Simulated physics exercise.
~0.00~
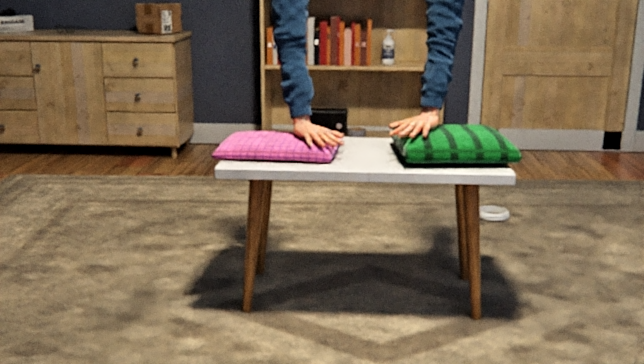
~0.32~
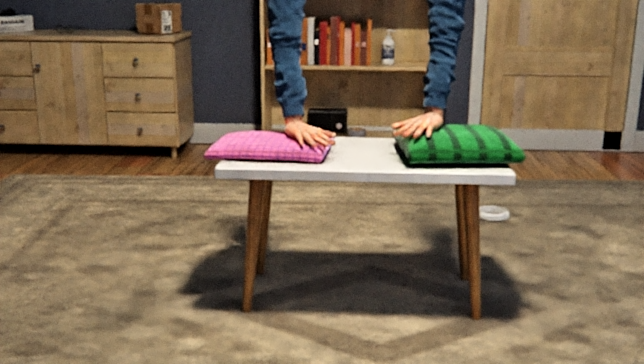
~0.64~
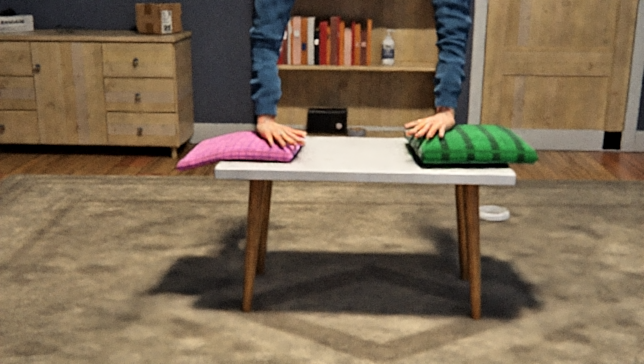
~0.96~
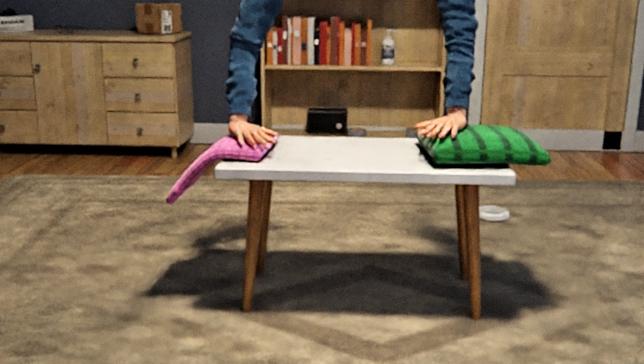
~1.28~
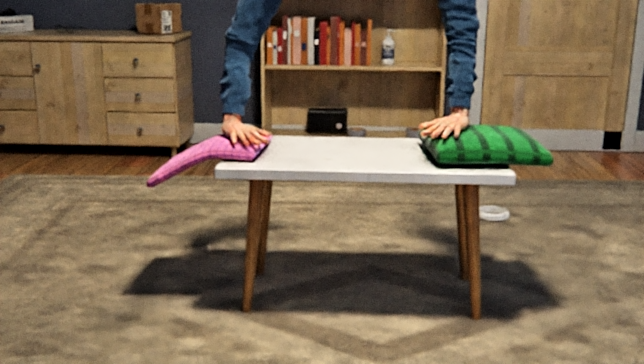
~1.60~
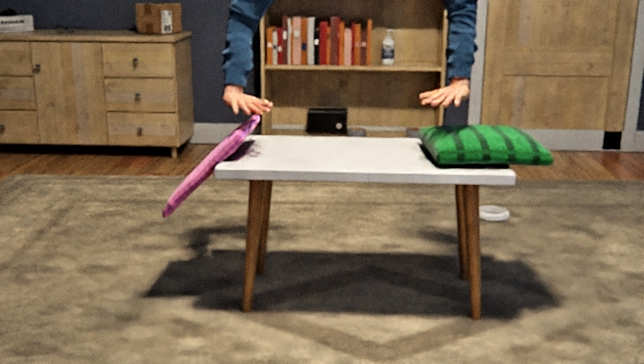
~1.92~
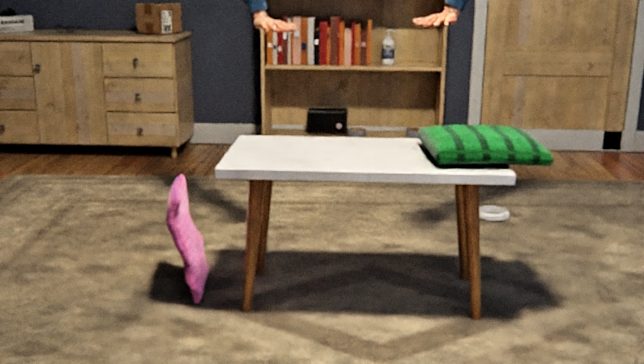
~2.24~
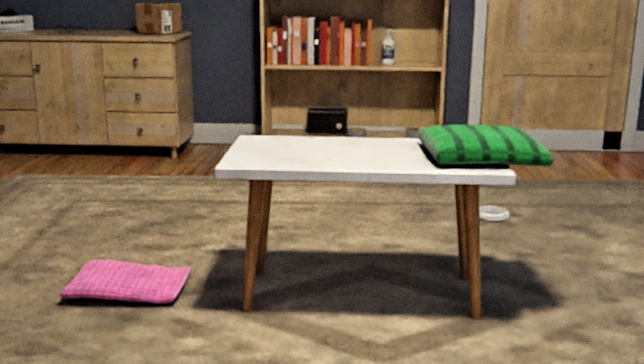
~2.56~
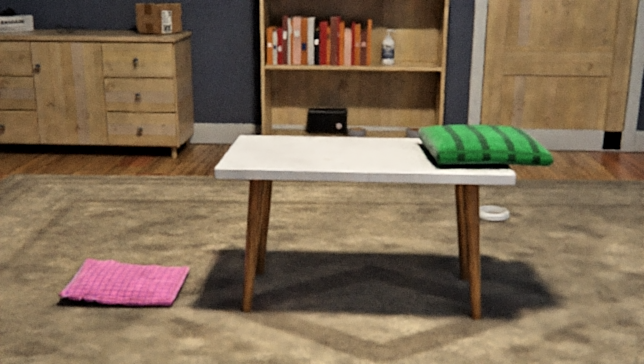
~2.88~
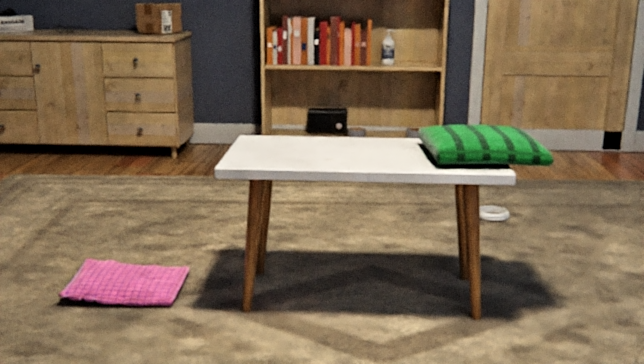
Two hands slide two cushions apart and let go; only the pink one falls off.
